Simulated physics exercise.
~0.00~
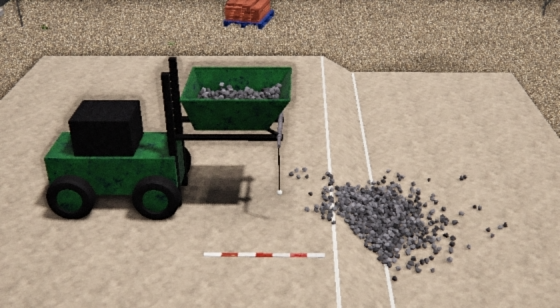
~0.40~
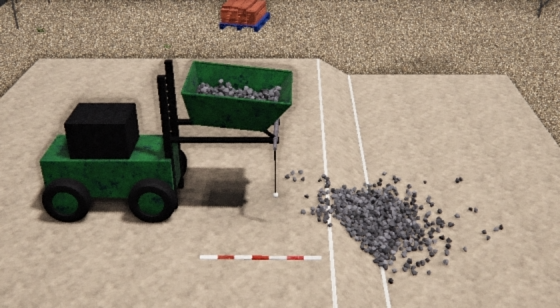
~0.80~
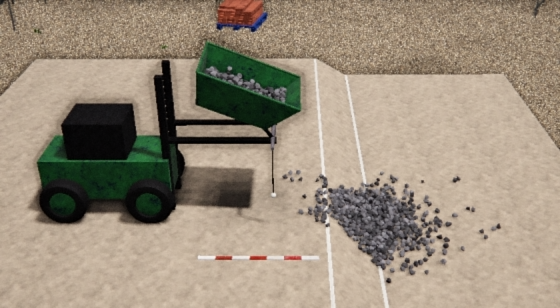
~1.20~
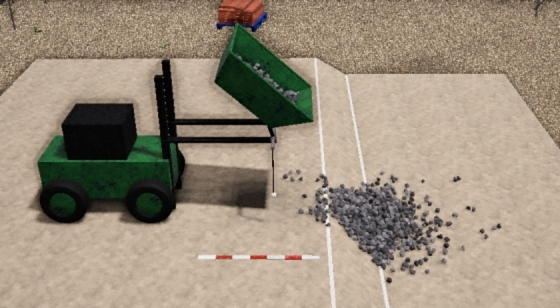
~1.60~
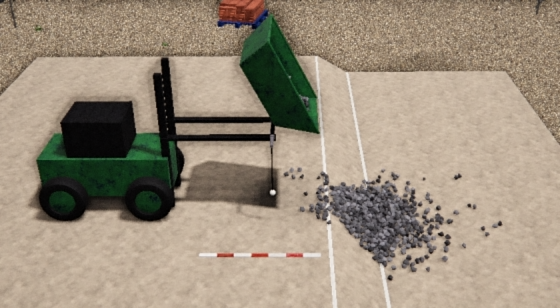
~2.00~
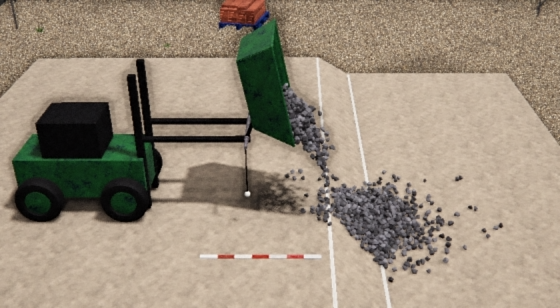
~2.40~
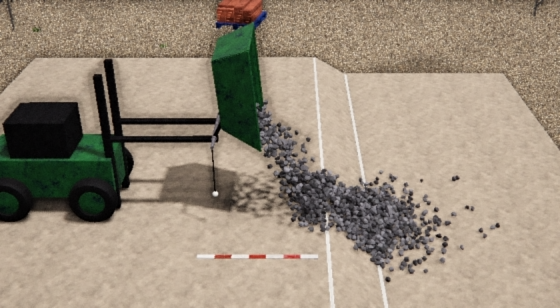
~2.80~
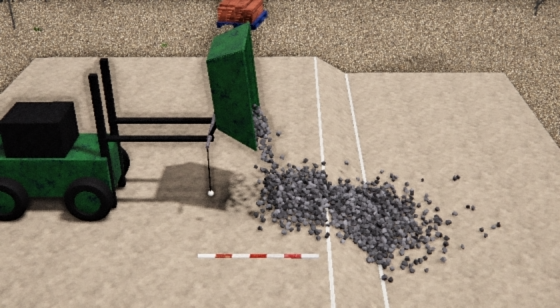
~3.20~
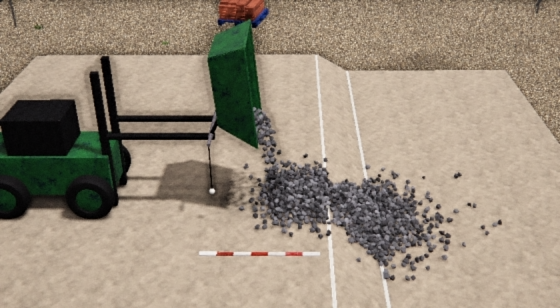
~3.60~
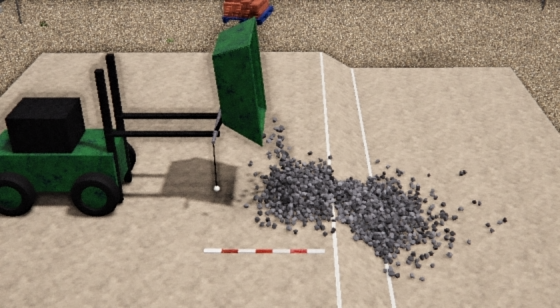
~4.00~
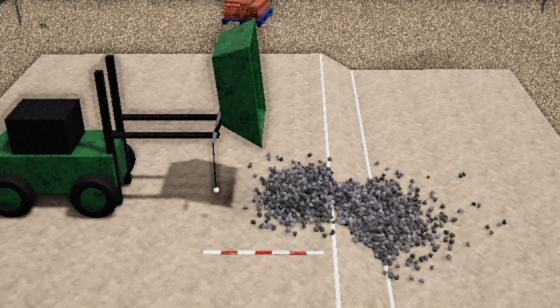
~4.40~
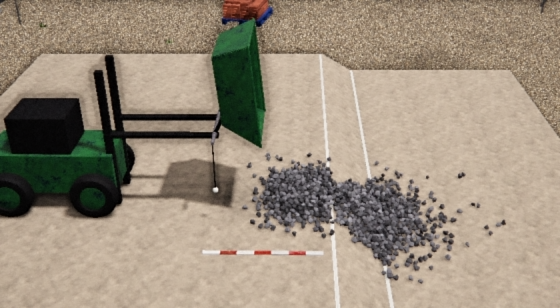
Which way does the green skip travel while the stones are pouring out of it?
The skip moves to the left, carried along as the forklift backs away from the white lines.
